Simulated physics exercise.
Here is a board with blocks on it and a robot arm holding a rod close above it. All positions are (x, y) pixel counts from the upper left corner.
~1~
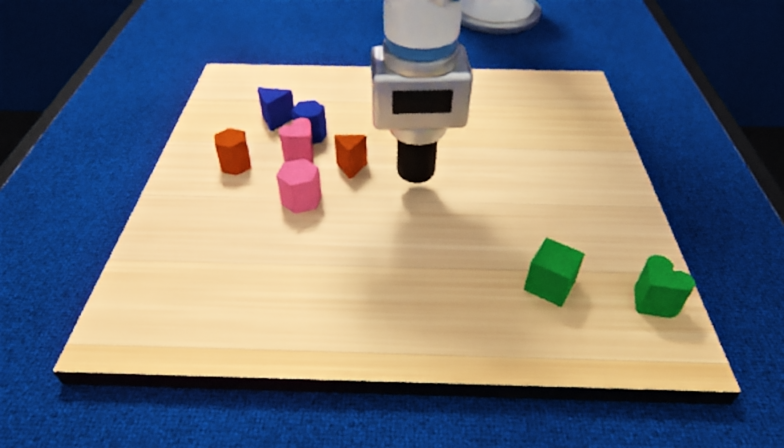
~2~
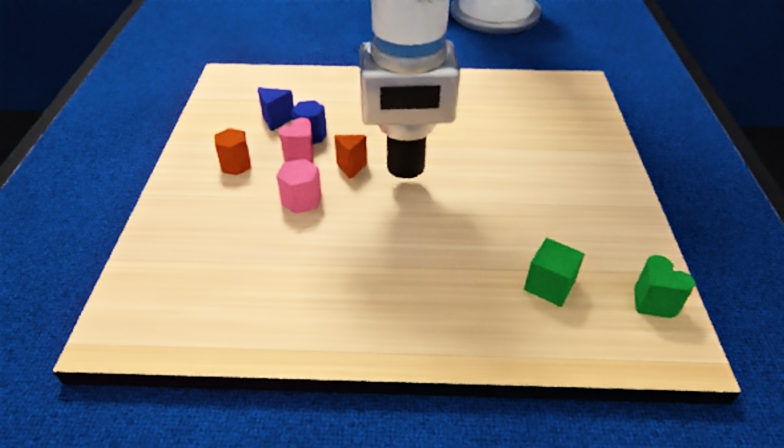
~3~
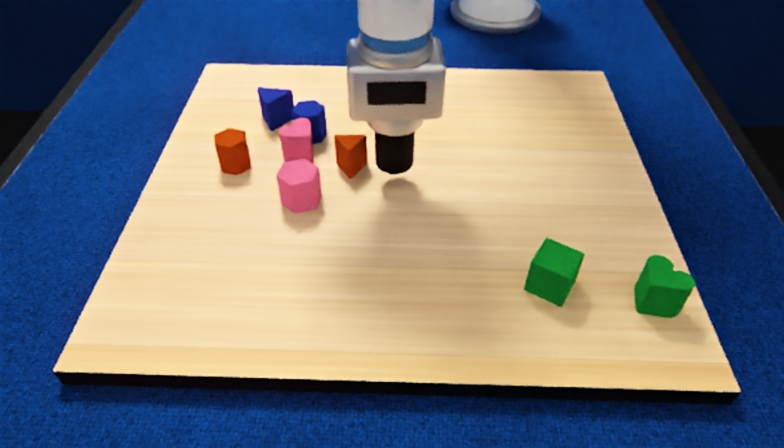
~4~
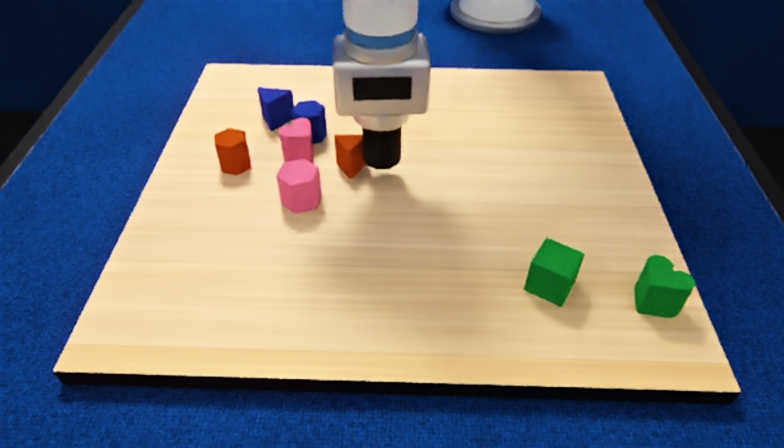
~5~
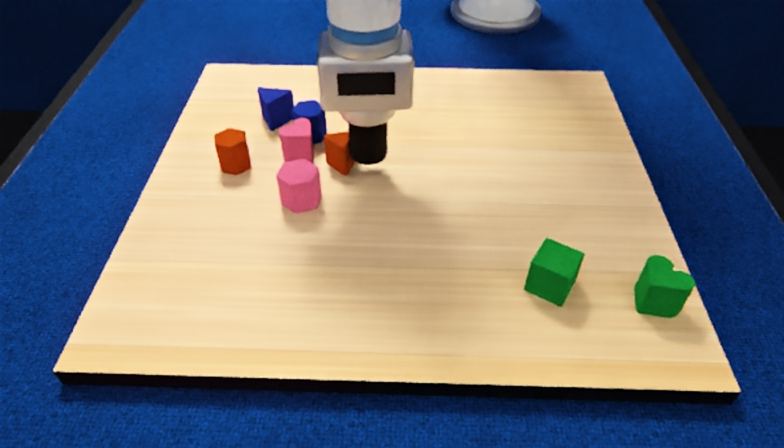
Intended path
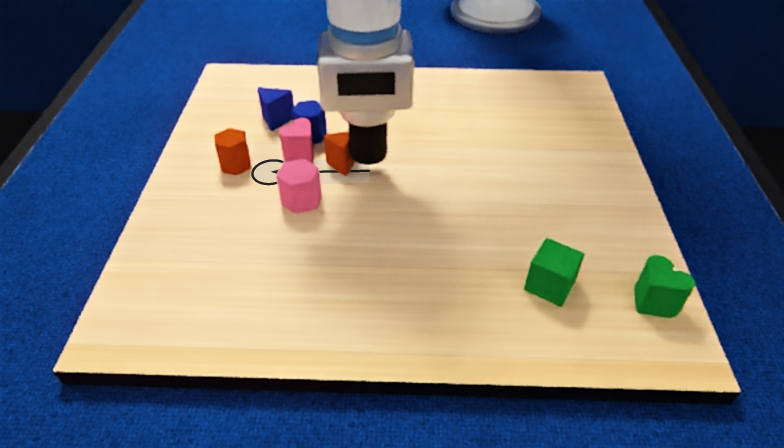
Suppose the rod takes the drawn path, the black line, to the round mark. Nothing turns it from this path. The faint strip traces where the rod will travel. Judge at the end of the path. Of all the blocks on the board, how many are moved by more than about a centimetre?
The way I see it, the answer is two.
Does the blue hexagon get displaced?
My answer is no.
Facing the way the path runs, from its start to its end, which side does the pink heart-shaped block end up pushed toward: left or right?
The shift is rightward.
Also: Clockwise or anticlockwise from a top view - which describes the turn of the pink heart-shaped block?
It swings round clockwise.
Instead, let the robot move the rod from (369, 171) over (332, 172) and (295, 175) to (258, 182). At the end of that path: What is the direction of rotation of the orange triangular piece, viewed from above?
Its spin: Clockwise.
Path on the board, from (369, 171) directly to (271, 172).
On the path given first. One third of the way, rod at (335, 155); pink heart-shaped block at (283, 125); orange triangular piece at (309, 135), turned 20° clockwise.
Two thirds of the way, rod at (301, 156); pink heart-shaped block at (260, 119), turned 40° clockwise; orange triangular piece at (279, 133), turned 25° clockwise.
At the end, rod at (268, 156); orange hexagon at (227, 137); pink heart-shaped block at (246, 115), turned 95° clockwise; pink hexagon in place; blue hexagon in place; orange triangular piece at (251, 130), turned 25° clockwise.
